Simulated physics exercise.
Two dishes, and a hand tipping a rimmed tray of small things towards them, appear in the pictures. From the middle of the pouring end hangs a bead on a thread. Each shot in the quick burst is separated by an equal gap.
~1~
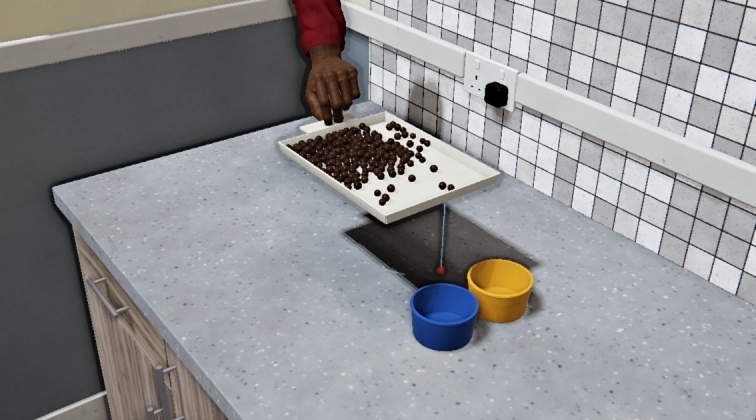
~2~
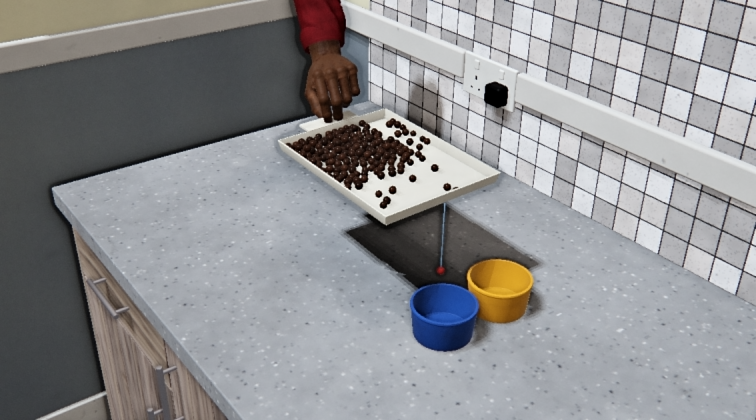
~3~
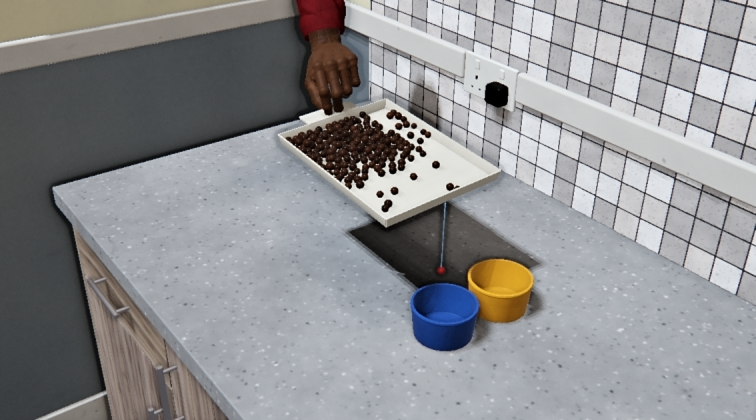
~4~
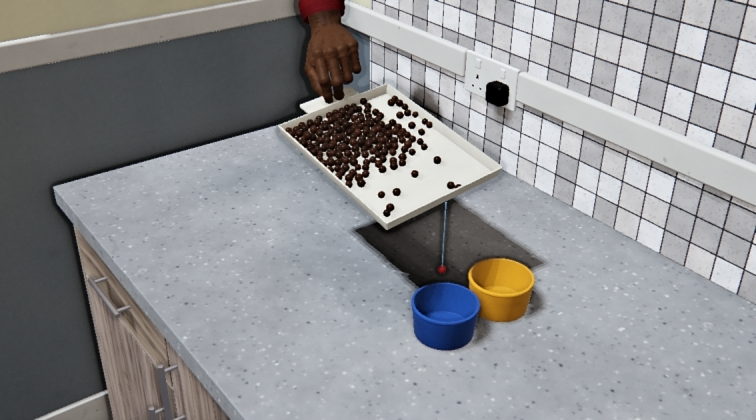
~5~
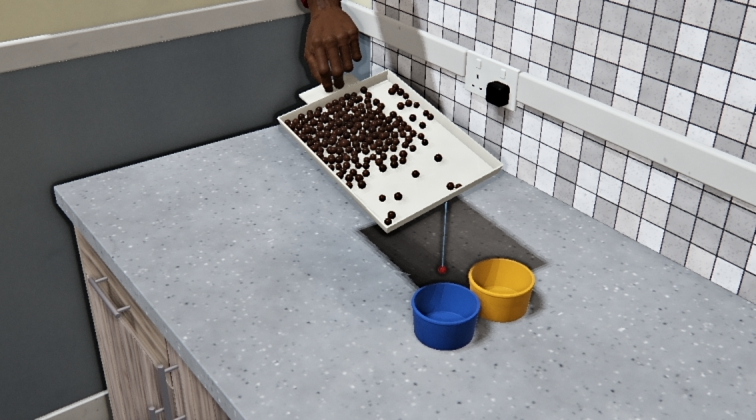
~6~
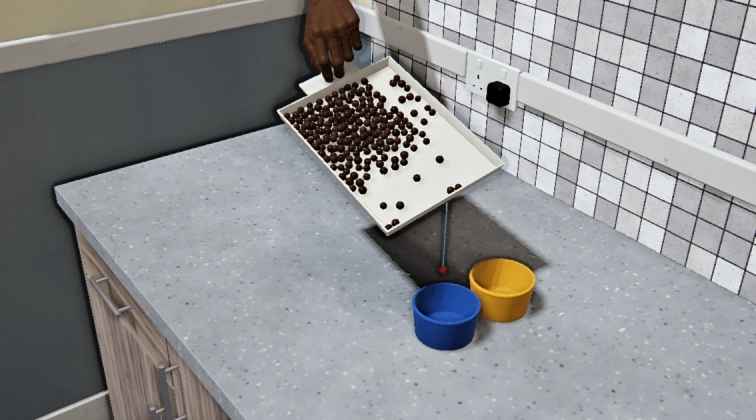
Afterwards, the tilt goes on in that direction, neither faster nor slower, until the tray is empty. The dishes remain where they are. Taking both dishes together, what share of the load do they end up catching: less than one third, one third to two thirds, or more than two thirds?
Short of a third.
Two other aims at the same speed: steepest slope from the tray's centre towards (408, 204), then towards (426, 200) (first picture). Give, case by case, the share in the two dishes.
The first try would leave around 20 per cent there, the second around 40 per cent.
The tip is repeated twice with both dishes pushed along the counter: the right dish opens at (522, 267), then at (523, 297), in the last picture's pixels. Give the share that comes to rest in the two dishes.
Roughly 0 % and 10 %.
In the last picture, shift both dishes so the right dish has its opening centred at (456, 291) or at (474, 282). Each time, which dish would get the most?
The one on the left side first, then the one on the left side.
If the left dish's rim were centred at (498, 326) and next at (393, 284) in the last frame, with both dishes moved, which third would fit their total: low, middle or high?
Below one third; under a third.
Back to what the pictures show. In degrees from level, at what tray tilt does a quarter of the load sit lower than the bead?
Roughly 70 degrees of tilt.
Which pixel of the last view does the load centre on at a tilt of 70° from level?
Look around (394, 238) in the last picture.
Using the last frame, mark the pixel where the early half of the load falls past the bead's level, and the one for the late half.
Close to (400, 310), then close to (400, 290).
Soon, tray tipped steeply; about half on the tray; a stray few in the left dish; about a quarter outside both; about a quarter in the air.
A while on, tray tipped past a quarter turn; a stray few on the tray; a small part in the left dish; most outside both; a stray few in the air.
Towards the end, tray tipped past a quarter turn; a small part in the left dish; most outside both.
Finally, tray tipped past a quarter turn; a small part in the left dish; none in the right dish; most outside both.
